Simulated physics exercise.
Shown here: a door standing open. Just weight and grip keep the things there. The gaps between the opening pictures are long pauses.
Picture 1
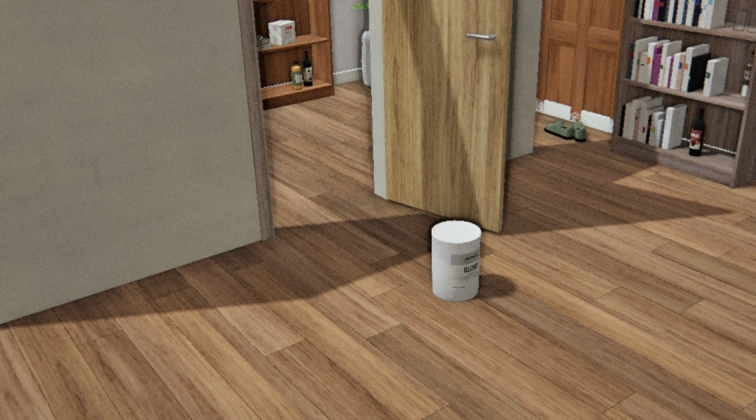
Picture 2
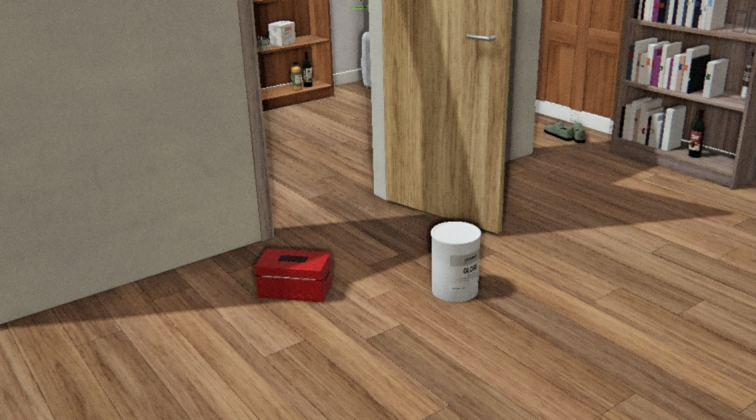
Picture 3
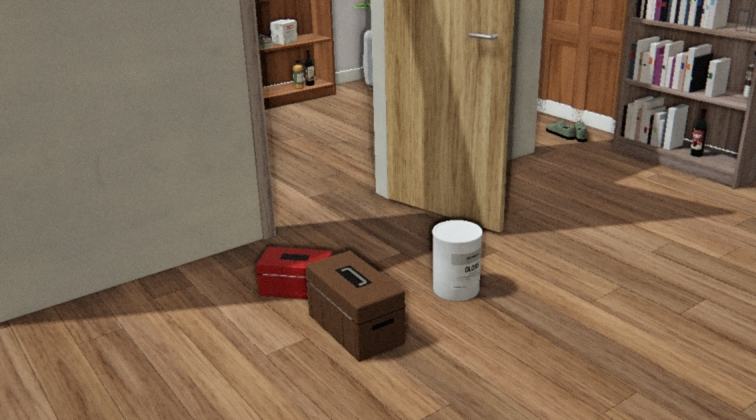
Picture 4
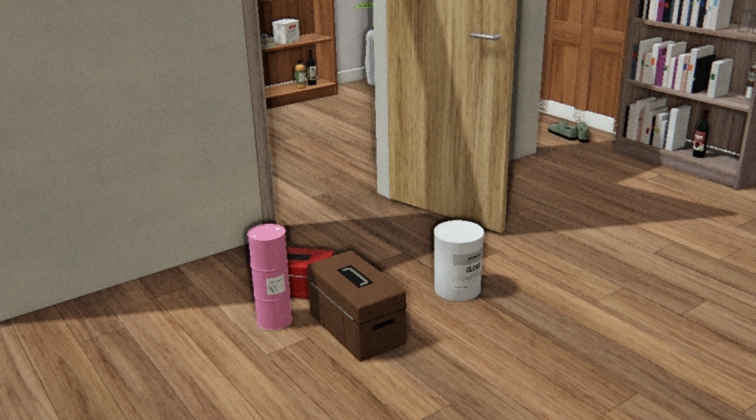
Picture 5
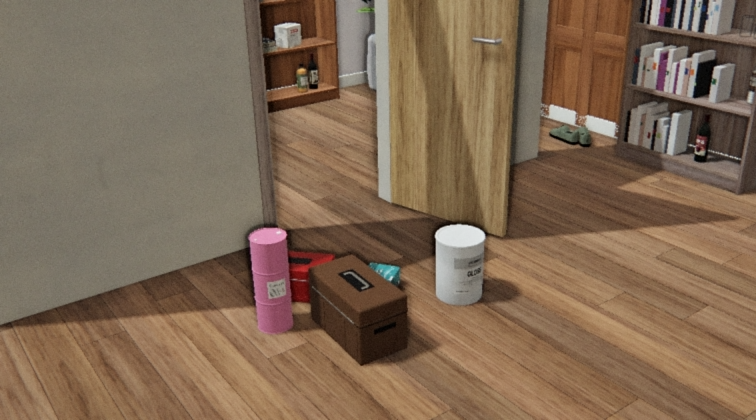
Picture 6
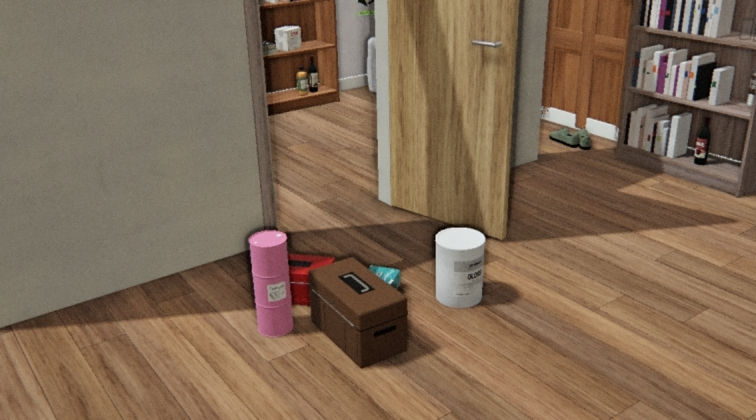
Wooden door standing open and still beside a white pail as red toolbox, brown toolbox, pink canister and teal item appear in turn.
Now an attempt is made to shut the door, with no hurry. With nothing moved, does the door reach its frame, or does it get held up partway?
My bet is the door will touch the frame.
Then, 0.80 s past the last view, open by 71°.
Then, 1.40 s past the last view, open by 32°.
Finally, open by 0°; all 5 still in place. Final places as the last picture's camera would see them, turquoise box near (381, 282).
